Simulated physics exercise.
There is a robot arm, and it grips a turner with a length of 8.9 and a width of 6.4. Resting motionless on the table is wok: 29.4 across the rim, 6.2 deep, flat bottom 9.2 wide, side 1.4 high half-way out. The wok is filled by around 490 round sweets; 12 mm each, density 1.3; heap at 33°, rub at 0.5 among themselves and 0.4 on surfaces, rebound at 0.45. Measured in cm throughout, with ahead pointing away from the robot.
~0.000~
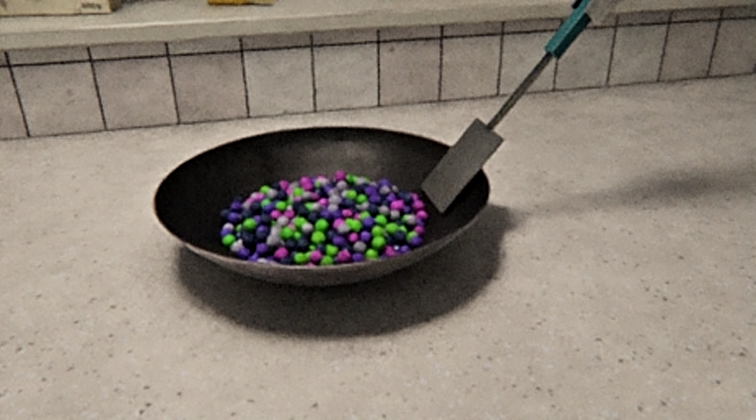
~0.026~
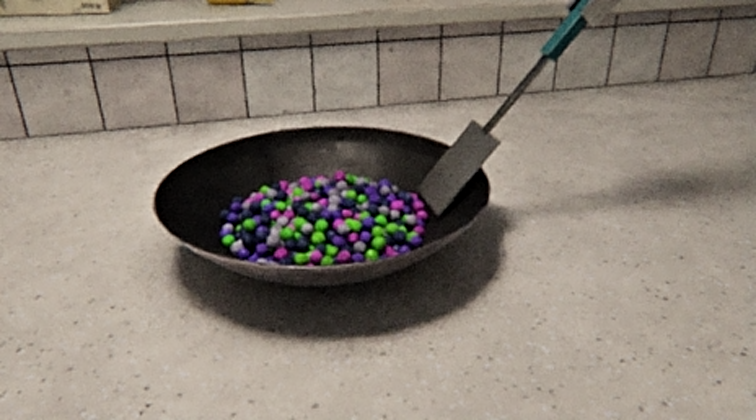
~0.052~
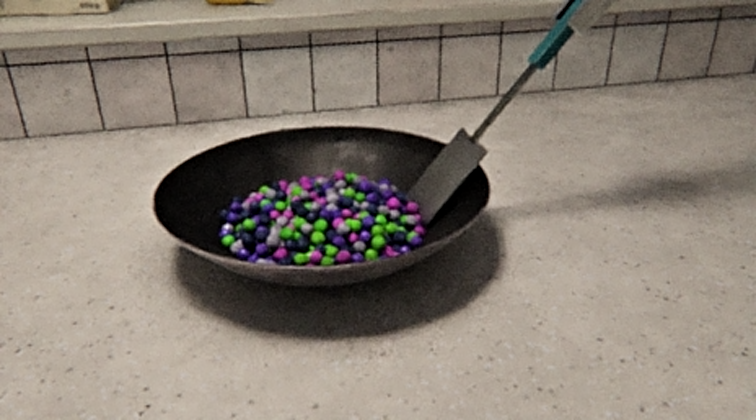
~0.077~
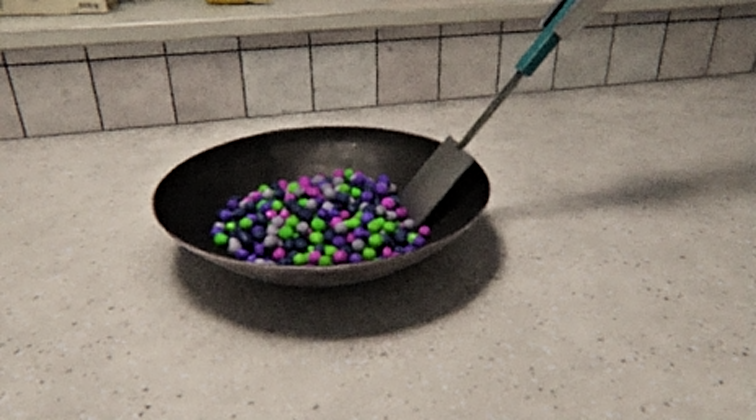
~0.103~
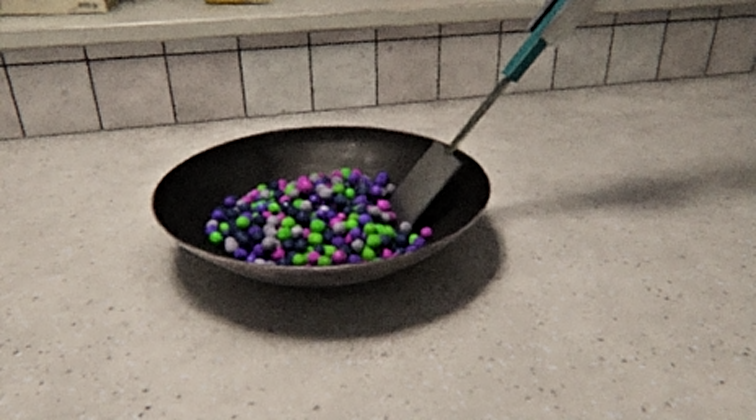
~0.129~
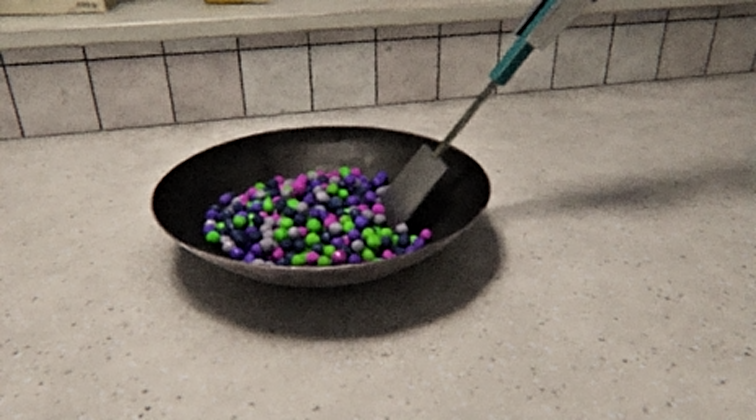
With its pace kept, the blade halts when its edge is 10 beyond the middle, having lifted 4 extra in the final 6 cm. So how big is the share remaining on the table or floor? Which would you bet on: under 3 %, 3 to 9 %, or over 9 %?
I would bet on over 9 %.
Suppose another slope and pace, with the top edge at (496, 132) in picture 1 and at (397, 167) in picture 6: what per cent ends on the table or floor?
Around 25 per cent finishes there.
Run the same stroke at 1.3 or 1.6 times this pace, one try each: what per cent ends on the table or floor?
First try around 20 %, second try around 20 %.
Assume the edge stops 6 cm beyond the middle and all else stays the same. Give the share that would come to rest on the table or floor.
In that case about 0 percent ends on the table or floor.
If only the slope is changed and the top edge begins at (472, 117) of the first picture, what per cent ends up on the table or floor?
Roughly 15%.
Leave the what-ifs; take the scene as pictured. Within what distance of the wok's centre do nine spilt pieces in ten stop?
It comes out at close to 35 centimetres.
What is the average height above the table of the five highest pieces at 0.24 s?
Roughly 5 centimetres.
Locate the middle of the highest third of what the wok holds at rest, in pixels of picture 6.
The middle lies somewhere around (235, 214).
After 0.24 s, sloping 50°, highest piece 5 above the table; 494 in the wok.
After 0.36 s, sloping 50°, highest piece 8 above the table; 494 in the wok.
After 0.61 s, sloping 50°, highest piece 9 above the table; 427 in the wok, 55 on the table or floor, 12 on the blade or in flight.
After 1.66 s, sloping 50°, highest piece 6 above the table; 425 in the wok, 69 on the table or floor.
In the end, 425 in the wok, 69 on the table or floor. That is 14 % on the table or floor.
